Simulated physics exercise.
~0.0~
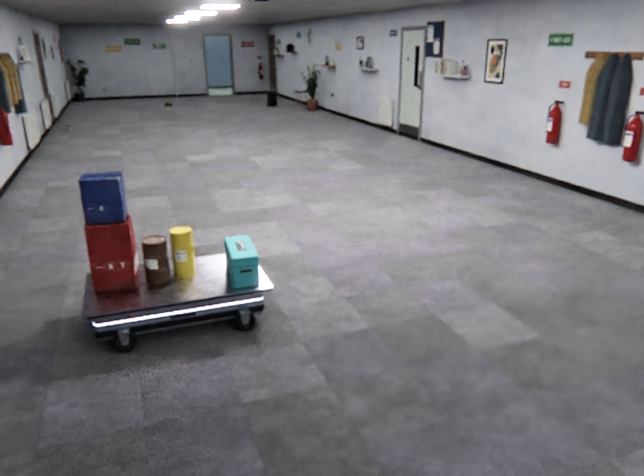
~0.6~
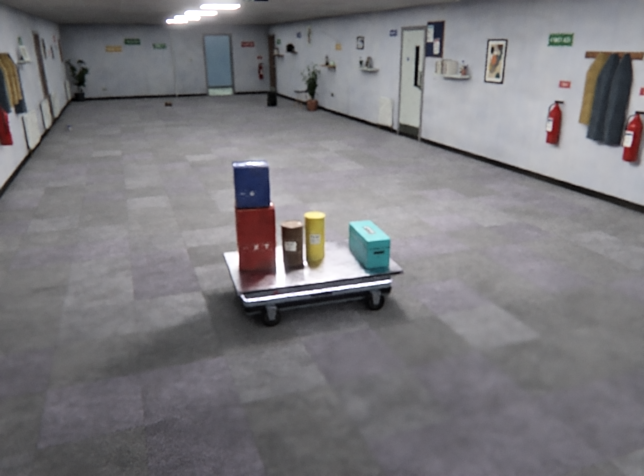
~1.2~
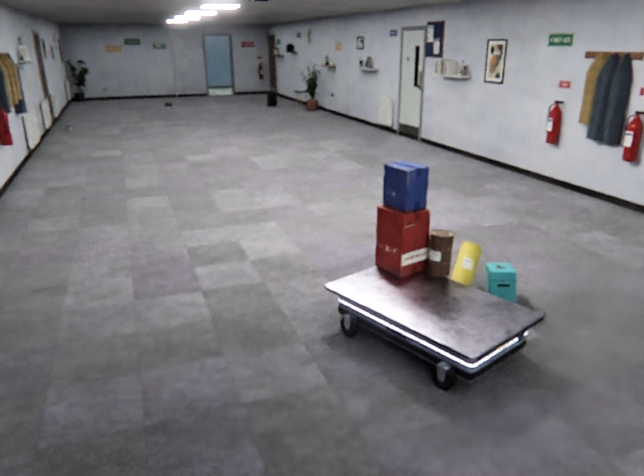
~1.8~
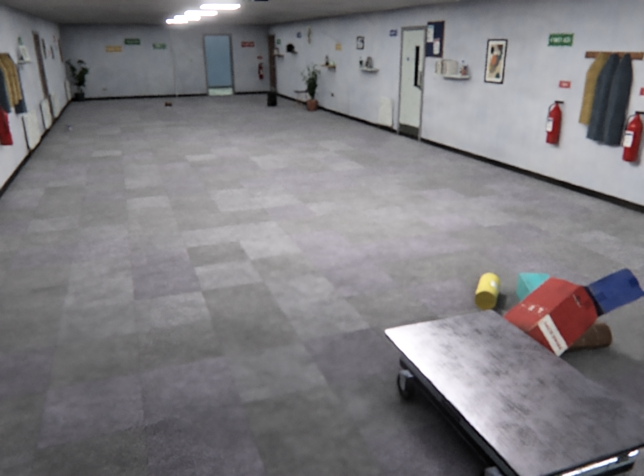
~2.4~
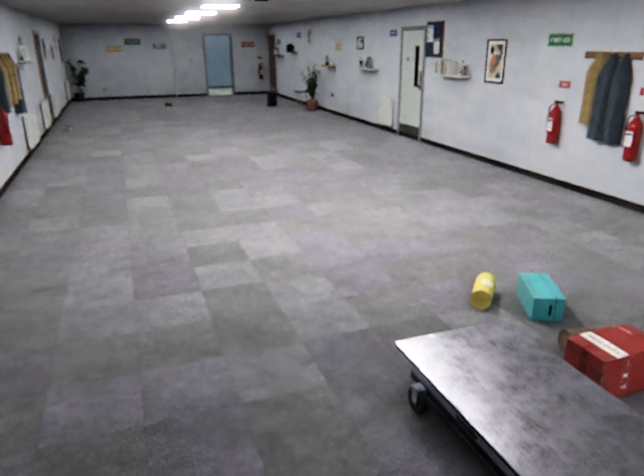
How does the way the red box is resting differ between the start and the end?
At the start the red box stands upright on the cart beneath the blue box, and at the end it lies on its side on the floor.
